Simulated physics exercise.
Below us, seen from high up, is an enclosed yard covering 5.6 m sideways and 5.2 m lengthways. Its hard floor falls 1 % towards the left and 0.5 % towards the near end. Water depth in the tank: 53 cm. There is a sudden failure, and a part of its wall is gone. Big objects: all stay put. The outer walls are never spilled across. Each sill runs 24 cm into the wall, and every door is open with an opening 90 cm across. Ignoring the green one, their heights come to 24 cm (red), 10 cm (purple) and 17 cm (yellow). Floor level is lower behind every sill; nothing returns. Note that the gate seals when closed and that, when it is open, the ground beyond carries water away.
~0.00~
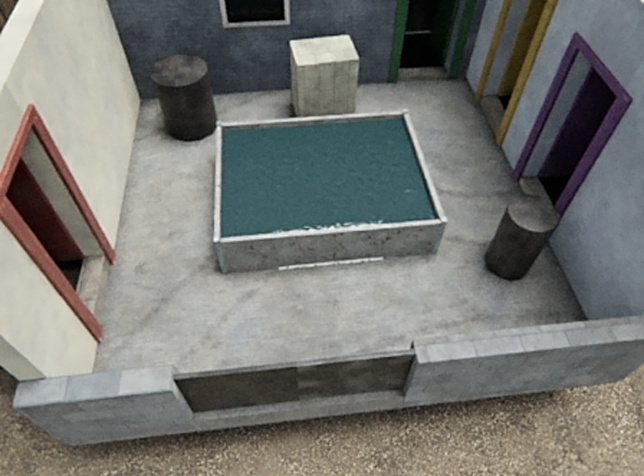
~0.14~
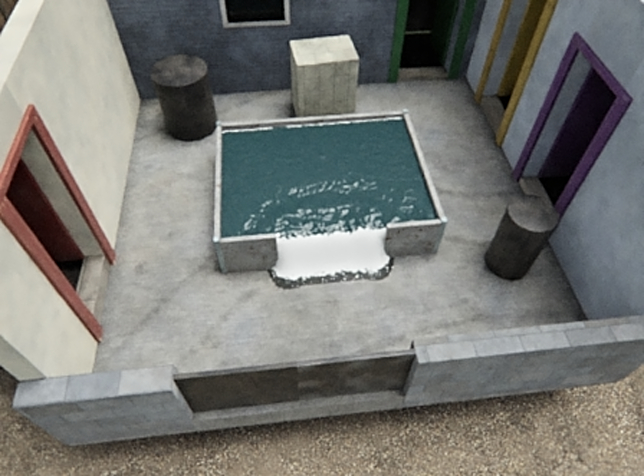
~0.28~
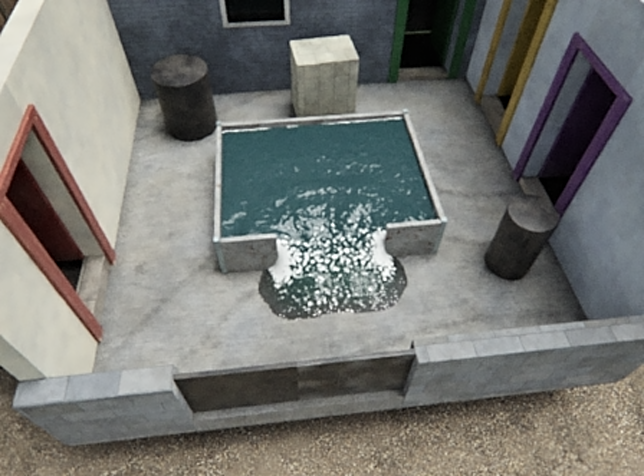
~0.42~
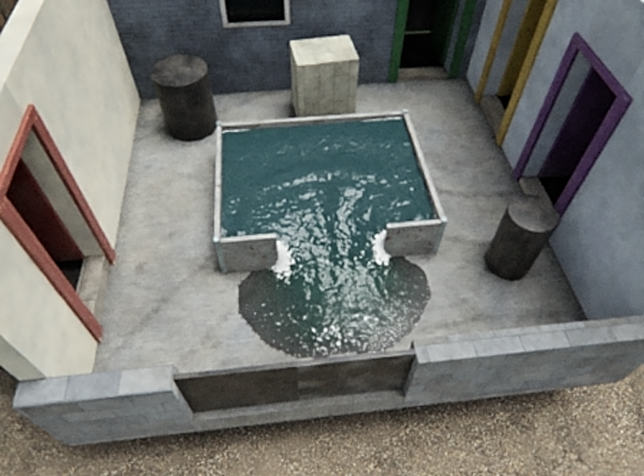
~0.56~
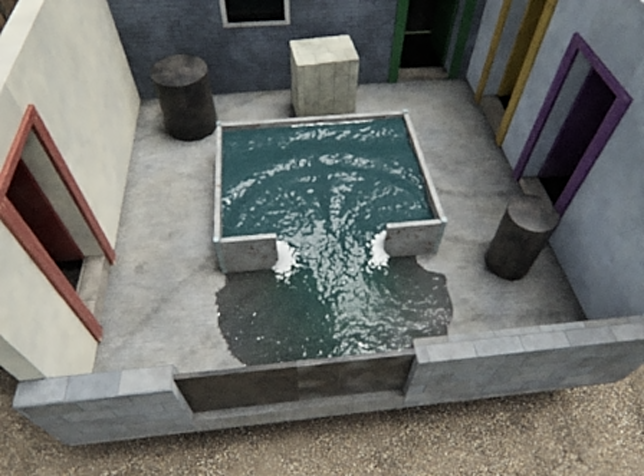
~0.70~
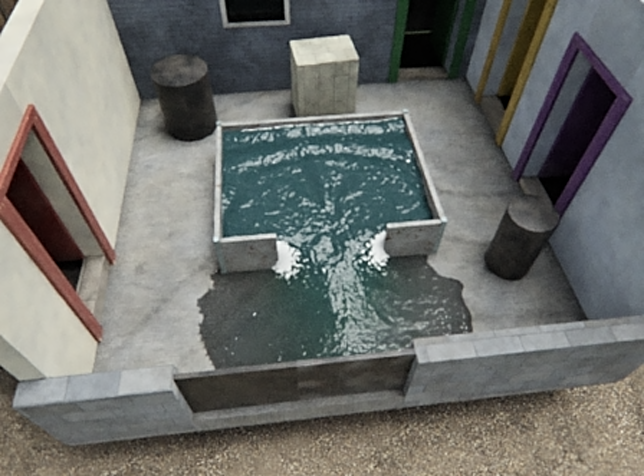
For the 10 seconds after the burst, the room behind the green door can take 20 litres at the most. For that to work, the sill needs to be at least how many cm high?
At least about 9.5 cm high.
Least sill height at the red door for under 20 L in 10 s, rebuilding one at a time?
The red one would have to be about 13.5 cm high.
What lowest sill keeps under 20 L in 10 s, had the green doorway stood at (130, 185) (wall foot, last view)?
Minimum: About 9.5 cm.
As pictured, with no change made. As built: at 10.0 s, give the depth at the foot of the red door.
Some 10.5 centimetres.
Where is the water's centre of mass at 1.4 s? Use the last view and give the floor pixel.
(323, 237).
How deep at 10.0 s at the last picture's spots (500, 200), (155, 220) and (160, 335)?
Close to 5, 12 and 11 cm deep.
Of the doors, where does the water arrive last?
It's the green door.
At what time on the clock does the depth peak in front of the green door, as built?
About 8.0 seconds.
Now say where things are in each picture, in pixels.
In the first frame, the tank at (322, 173) is whole and still, 53 cm deep; the green door at (433, 25) is dry.
In the second frame, the front is at (287, 281), 0.3 m from the gap at (331, 251); 0.3 m2 of floor is wet, 53 cm left at the back.
In the third frame, water pours out at (331, 252) and has run 0.7 m, to (290, 311); about 10 cm deep outside, 53 cm at the back.
In the fourth frame, the front is at a hidden place, 1.2 m from the gap at (331, 252); 2.0 m2 of floor is wet, 53 cm left at the back.
In the fifth frame, the gap is at (331, 252), the front 1.6 m out at a hidden place; the back of the tank holds 52 cm.
In the sixth frame, the front is at a hidden place, 1.7 m from the gap at (331, 252); 3.6 m2 of floor is wet, 48 cm left at the back; the green door at (433, 25), 4.1 m from the gap, is still 3.9 m from the nearest water.
After 1.4 s water covers 20 % of the floor, deepest (41 cm) near (344, 364); it has not reached the green door.
After 3.0 s water covers 55 % of the floor, deepest (33 cm) near (105, 408); it has not reached the green door.
After 10.0 s water covers 100 % of the floor, deepest (18 cm) near (123, 202); 12 cm at the green door, 27 litres in over its 9 cm sill.
At the green door as built, the water arrived by 4.3 s and peaked near 13 cm at 8.0 s.
Run again over the same 10 s with other heights there, 34 litres in over 8.5 cm, 4 litres over 11.5 cm. The limit of 20 litres is kept from about 9.5 cm up.
